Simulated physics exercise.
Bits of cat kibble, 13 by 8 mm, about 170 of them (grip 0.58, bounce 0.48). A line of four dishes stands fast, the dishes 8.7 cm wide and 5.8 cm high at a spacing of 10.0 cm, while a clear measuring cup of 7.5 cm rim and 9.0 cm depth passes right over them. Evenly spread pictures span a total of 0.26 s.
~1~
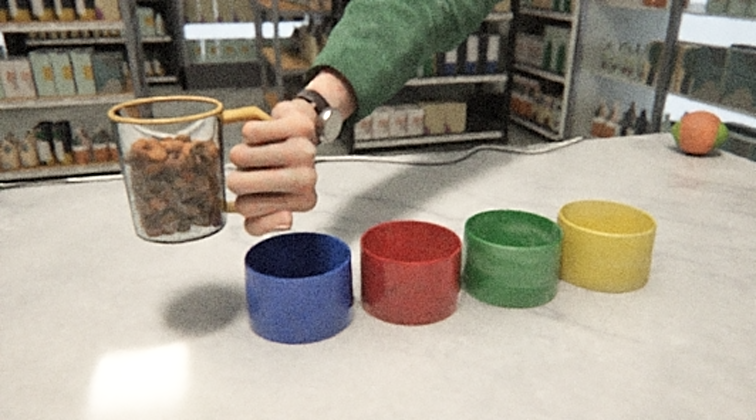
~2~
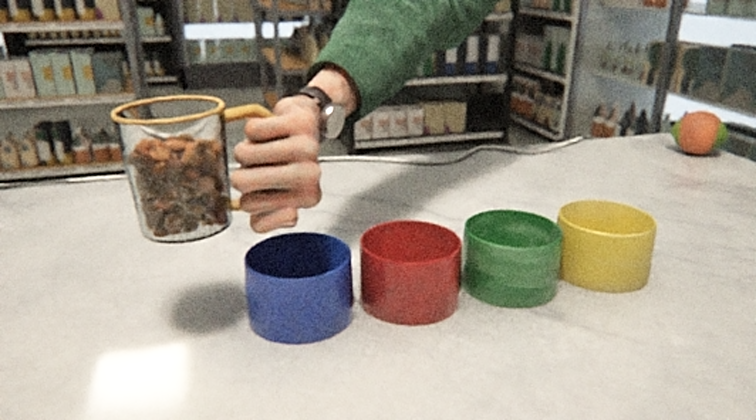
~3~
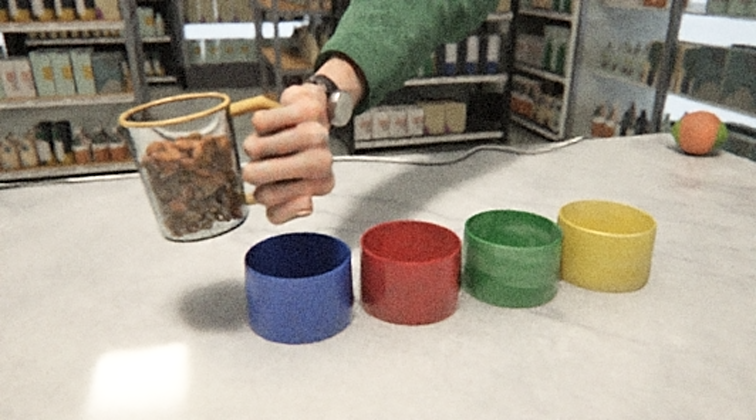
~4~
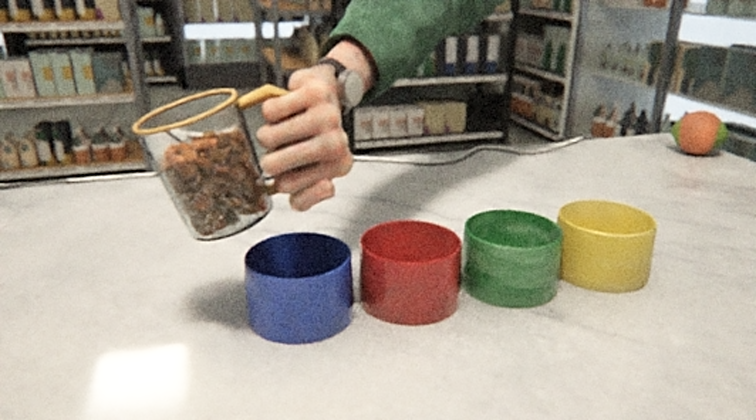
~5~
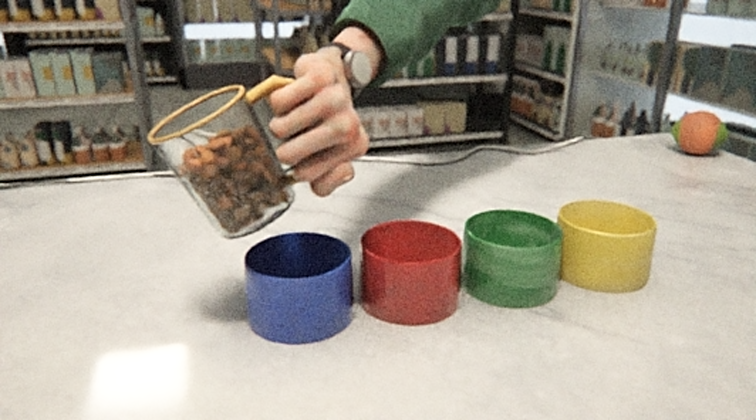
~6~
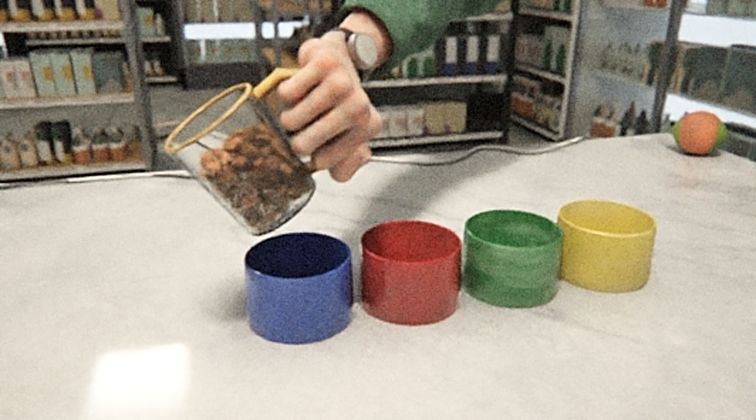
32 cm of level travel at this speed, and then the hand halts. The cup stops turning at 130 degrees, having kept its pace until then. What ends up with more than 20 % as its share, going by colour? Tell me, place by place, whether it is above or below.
As I see it, red dish: Its share will go past a fifth, blue dish: Its share will not go past a fifth, green dish: Its share will not go past a fifth, yellow dish: Its share will not go past a fifth, counter: Its share will not go past a fifth.
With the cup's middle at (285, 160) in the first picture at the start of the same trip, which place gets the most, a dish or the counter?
Result - top receiver is green.
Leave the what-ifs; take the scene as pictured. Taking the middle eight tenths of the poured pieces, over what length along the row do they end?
7 centimetres.
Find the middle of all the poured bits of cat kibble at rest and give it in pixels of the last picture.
Centre at rest, approx.: (409, 278) px.
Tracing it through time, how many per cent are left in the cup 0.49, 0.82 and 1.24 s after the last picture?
Around 90 per cent at the first moment, 0 at the second and 0 at the third.
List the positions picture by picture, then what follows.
The first frame shows cup at (175, 169), tilt 0 degrees, lip at (111, 113), moved 0.0 cm; middle of the pieces at (183, 184); blue dish at (298, 255); red dish at (411, 241); green dish at (513, 228); yellow dish at (606, 217).
The second frame shows cup at (179, 169), tilt 2 degrees, lip at (113, 114), moved 0.3 cm; middle of the pieces at (187, 183).
The third frame shows cup at (191, 168), tilt 7 degrees, lip at (121, 119), moved 1.2 cm; middle of the pieces at (201, 181).
The fourth frame shows cup at (210, 166), tilt 16 degrees, lip at (135, 128), moved 2.5 cm; middle of the pieces at (221, 178).
The fifth frame shows cup at (228, 165), tilt 25 degrees, lip at (150, 138), moved 3.9 cm; middle of the pieces at (241, 175).
The sixth frame shows cup at (246, 163), tilt 33 degrees, lip at (167, 147), moved 5.3 cm; middle of the pieces at (260, 172); blue dish at (298, 255); red dish at (411, 241); green dish at (513, 228); yellow dish at (606, 217).
Then, 0.49 s after the last picture, tilt 114 degrees; cup holds 90 %, blue 5 %.
Then, 0.82 s after the last picture, tilt 130 degrees; cup holds 0 %, red 85 %, blue 5 %.
Then, 1.24 s after the last picture, tilt 130 degrees; cup holds 0 %, red 85 %, blue 5 %.
In the end, red 85 %, blue 5 %, green 0 %, yellow 0 %, counter 10 %.
